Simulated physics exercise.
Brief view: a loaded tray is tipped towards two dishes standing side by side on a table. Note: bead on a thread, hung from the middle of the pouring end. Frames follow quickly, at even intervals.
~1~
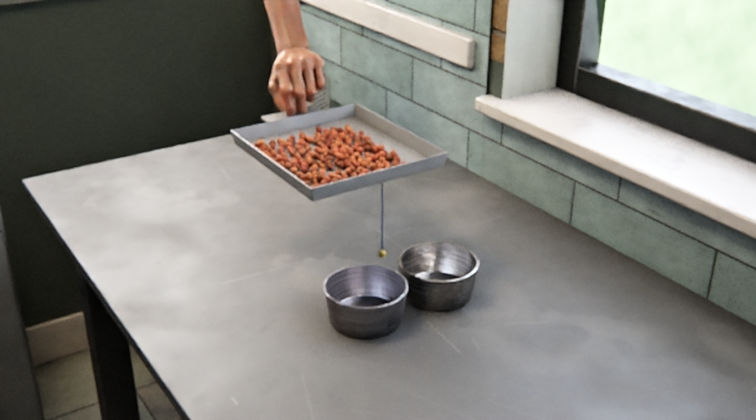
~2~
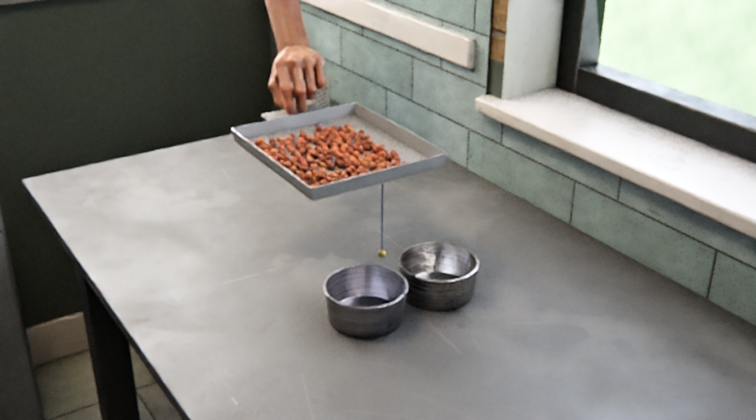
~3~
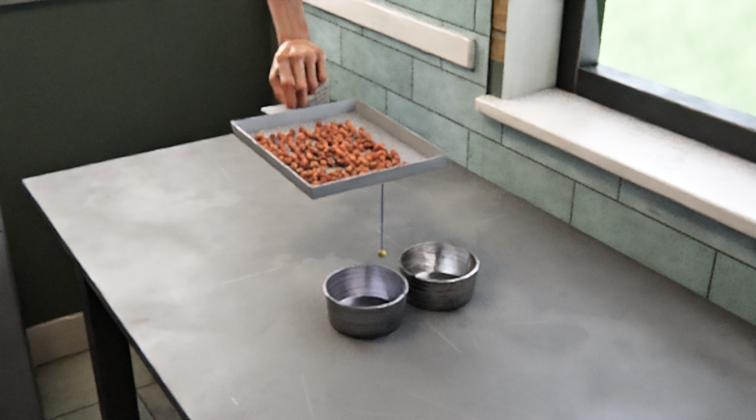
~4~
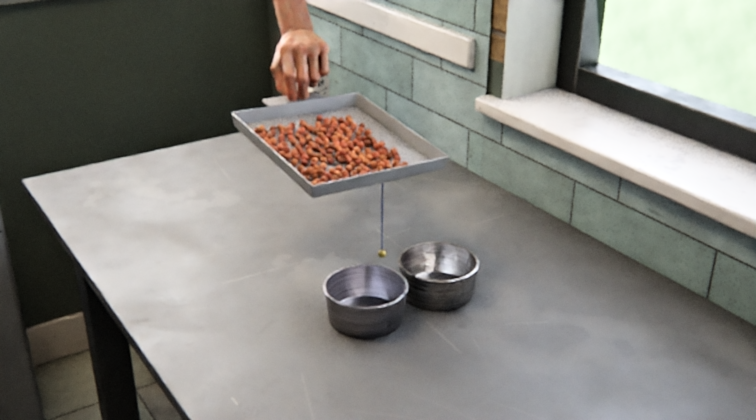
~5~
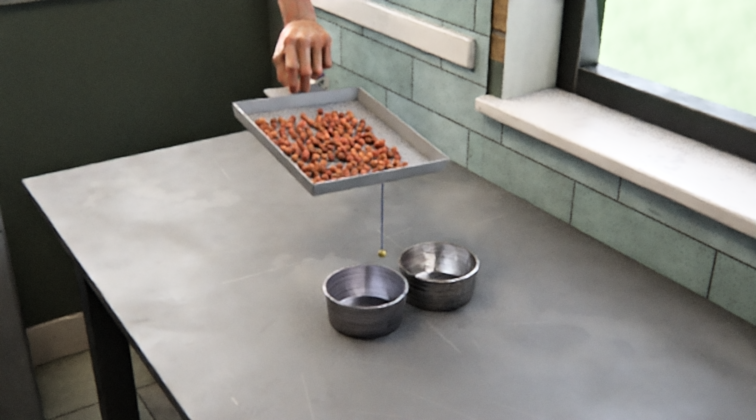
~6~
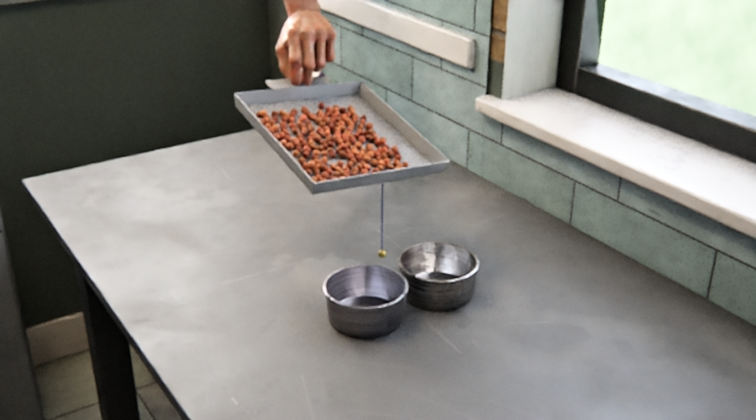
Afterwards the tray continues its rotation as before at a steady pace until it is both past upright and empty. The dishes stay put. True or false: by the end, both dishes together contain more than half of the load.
True.
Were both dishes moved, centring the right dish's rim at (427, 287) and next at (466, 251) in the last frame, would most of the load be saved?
Well, a minority share the first time and a majority share the next.
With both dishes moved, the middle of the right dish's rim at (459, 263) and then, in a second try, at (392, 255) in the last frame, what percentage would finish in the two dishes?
70 and 20 in a hundred.
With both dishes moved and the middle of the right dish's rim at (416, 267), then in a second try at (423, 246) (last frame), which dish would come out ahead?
Result, first place: The righthand one; second place: The righthand one.
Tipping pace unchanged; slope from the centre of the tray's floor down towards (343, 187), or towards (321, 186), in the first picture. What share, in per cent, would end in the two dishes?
In turn 60 and 30 in a hundred.
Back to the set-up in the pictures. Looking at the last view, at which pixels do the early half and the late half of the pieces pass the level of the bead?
Starting near (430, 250), moving on to near (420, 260).
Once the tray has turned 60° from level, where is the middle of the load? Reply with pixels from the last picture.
The centre of the load shows up near (385, 146) in the last view.
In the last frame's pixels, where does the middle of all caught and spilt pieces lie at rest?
Near (437, 286), more or less.
Shortly afterwards, tray tipped steeply; all but a few on the tray; only a few in the right dish; only a few in the air.
Next, tray tipped right over; all but a few on the tray; only a few in the right dish; only a few outside both; only a few in the air.
Some moments later, tray tipped past a quarter turn; only a few in the left dish; near two thirds in the right dish; near a quarter outside both.
In the end, tray tipped past a quarter turn; only a few in the left dish; near two thirds in the right dish; near a quarter outside both.
